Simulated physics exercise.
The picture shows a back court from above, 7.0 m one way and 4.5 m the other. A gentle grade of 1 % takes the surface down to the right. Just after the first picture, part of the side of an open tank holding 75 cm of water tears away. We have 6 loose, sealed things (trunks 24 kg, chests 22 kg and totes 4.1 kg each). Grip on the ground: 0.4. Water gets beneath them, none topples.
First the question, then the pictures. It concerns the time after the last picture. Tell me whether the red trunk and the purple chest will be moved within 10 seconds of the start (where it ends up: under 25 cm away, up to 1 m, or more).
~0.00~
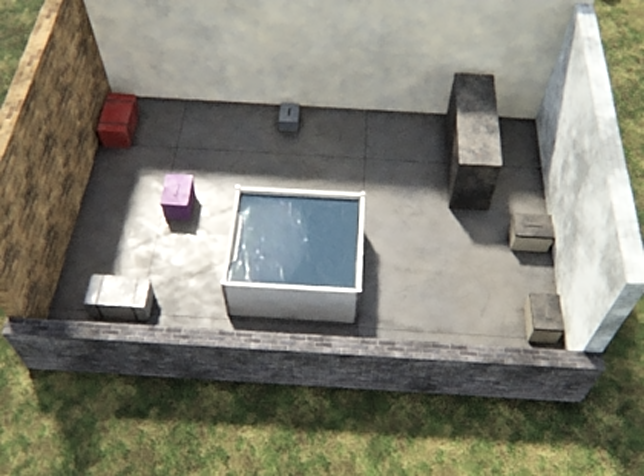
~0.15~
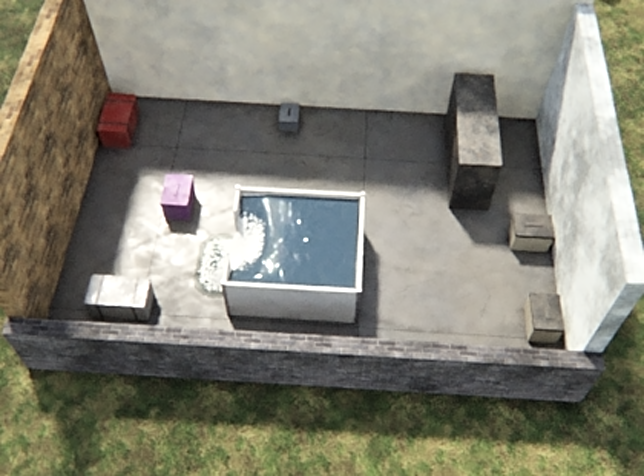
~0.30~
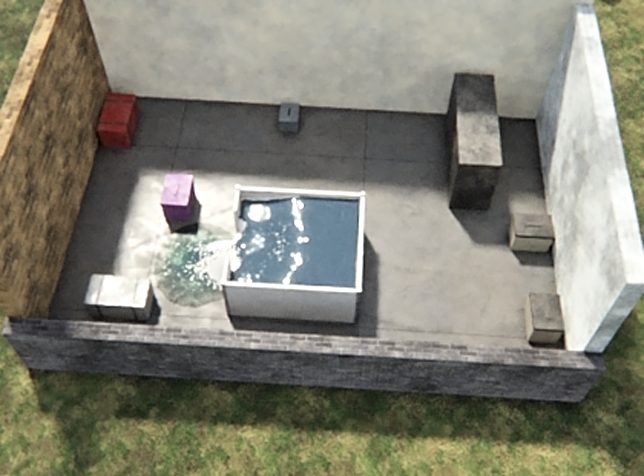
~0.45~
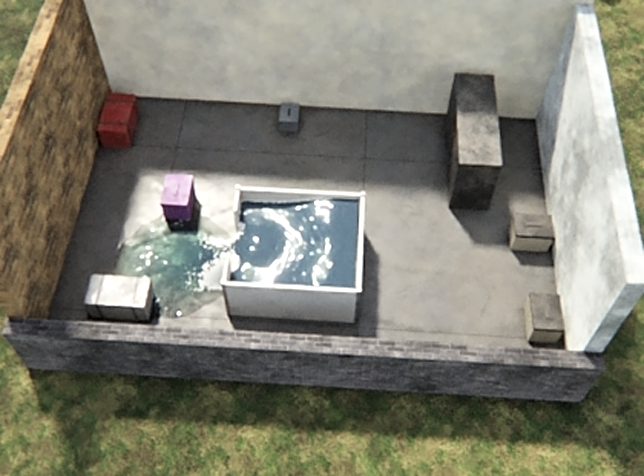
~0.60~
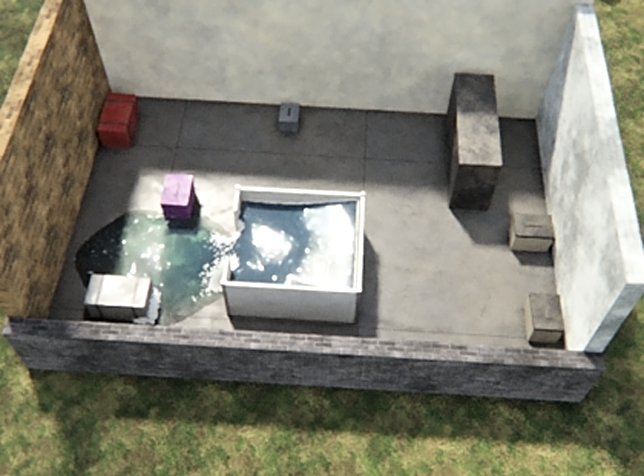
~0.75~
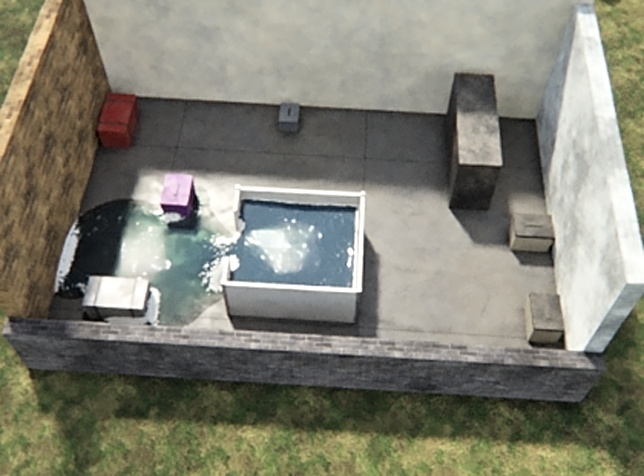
First the red trunk: It is displaced a long way; then the purple chest: It is displaced a long way.
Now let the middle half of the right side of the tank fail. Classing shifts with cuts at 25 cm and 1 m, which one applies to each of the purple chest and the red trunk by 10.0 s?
Purple chest: Roughly where it was; red trunk: Roughly where it was.
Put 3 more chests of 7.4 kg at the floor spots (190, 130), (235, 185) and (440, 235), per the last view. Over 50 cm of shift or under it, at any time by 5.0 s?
In the order listed: Across the line; behind the line; behind the line.
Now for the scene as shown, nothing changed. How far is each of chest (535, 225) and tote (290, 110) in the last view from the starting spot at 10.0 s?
5 cm and 450 cm, respectively.
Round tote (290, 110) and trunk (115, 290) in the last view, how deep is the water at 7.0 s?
6 and 9 cm.
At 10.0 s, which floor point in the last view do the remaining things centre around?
Mean position: Approximately (432, 215).
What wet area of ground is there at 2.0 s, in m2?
Somewhere about 13 m2, give or take.
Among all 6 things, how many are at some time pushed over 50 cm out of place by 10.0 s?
I count 5.
After 2.0 s the red trunk is near (127, 100), 0.3 m from its start, aground; the purple chest is near (156, 148), 0.9 m from its start, aground; 1 afloat.
After 4.5 s the red trunk is near (282, 118), 2.6 m from its start, aground; the purple chest is near (204, 118), 1.4 m from its start, aground; 1 afloat.
After 7.0 s the red trunk is near (377, 150), 4.2 m from its start, aground; the purple chest is near (278, 142), 1.7 m from its start, aground; 2 afloat.
After 10.0 s the red trunk is near (388, 149), 4.3 m from its start, afloat; the purple chest is near (283, 144), 1.8 m from its start, aground; 4 afloat.
